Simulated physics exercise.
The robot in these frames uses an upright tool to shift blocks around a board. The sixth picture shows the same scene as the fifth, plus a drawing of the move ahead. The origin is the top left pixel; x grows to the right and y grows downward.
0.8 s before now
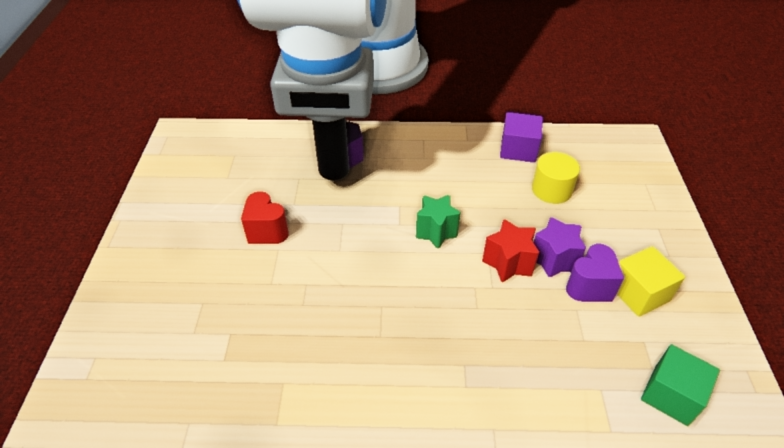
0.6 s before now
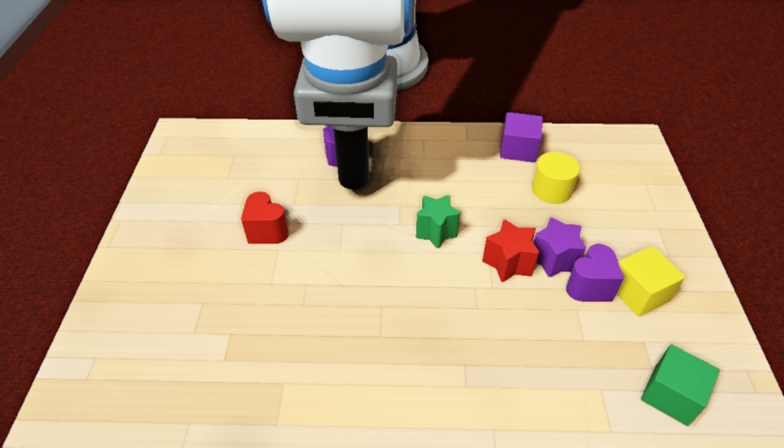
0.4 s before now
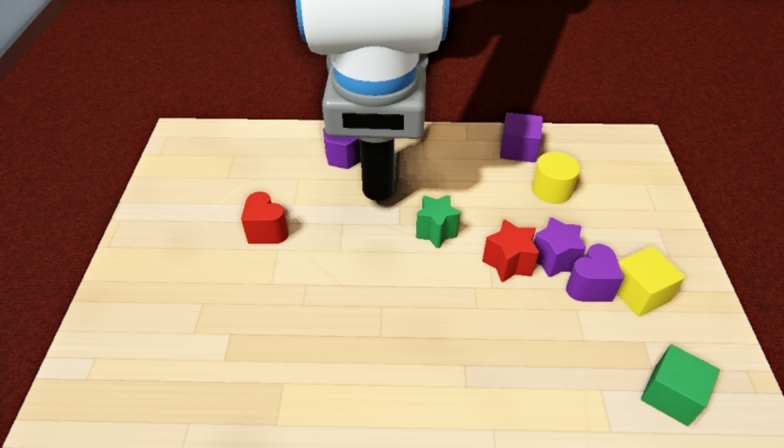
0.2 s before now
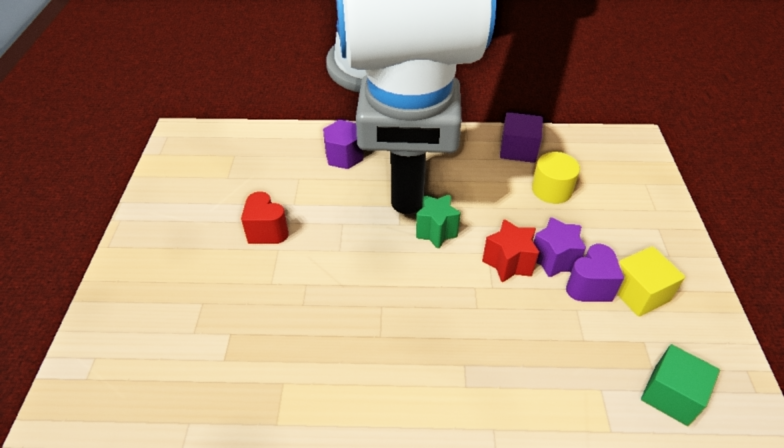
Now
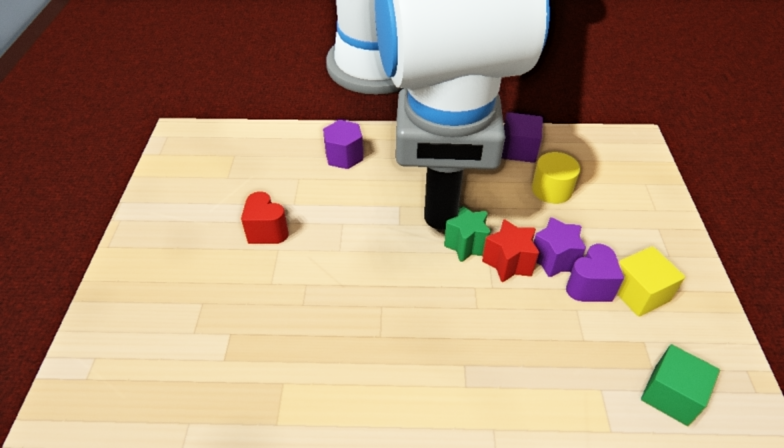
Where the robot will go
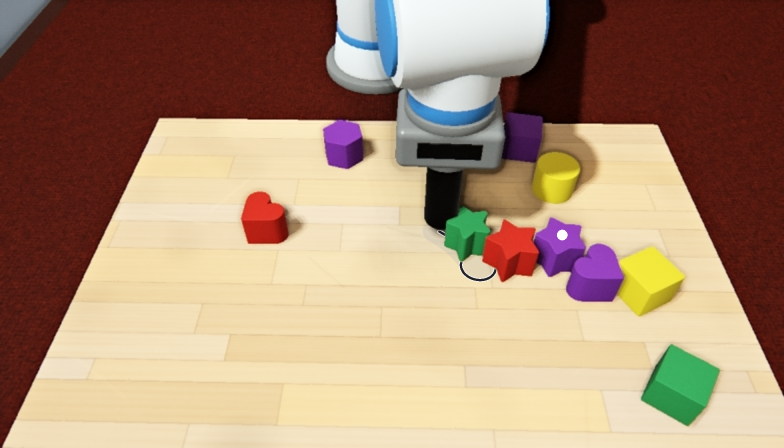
At first, a robot arm holds its upright black tool near the back of a wooden board scattered with red, green, purple and yellow blocks. The tool moves right and toward the viewer, reaching the green star, then pushes it a short way right, close beside the red star.
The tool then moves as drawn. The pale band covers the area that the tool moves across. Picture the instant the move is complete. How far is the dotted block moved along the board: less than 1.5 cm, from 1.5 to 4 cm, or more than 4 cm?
That one ends up within 1.5 cm of where it is now.
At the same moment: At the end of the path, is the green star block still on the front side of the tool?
I expect so.
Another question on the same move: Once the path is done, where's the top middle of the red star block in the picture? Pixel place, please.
It should be at (555, 266) by then.
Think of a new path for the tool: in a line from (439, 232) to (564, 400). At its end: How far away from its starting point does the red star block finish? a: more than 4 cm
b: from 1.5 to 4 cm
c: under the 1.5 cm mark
a - more than 4 cm.
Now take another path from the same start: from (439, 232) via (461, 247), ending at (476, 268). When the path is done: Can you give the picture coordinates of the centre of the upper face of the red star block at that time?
I'd say the red star block ends with its top centre at (555, 266).
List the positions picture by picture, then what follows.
The first frame shows tip of the tool at (334, 172), middles of tops, green star block at (438, 208), red star block at (515, 238), purple star block at (562, 235).
The second frame shows tool at (354, 181), nothing pushed.
The third frame shows tool at (378, 191), nothing pushed.
The fourth frame shows tool at (407, 204), nothing pushed.
The fifth frame shows tool at (440, 219), green star block at (470, 221), red star block at (515, 238), purple star block at (562, 235).
The line goes from (439, 232) through (461, 246) to (478, 266); the dot is on the purple star block.
The first path, step by step. Halfway along, tool at (464, 235); green star block at (493, 240); red star block at (534, 251), turned 40° anticlockwise; purple star block at (568, 235).
At the end, tool at (480, 254); green star block at (510, 261); red star block at (555, 266), turned 70° anticlockwise; purple star block at (573, 236), turned 25° anticlockwise.
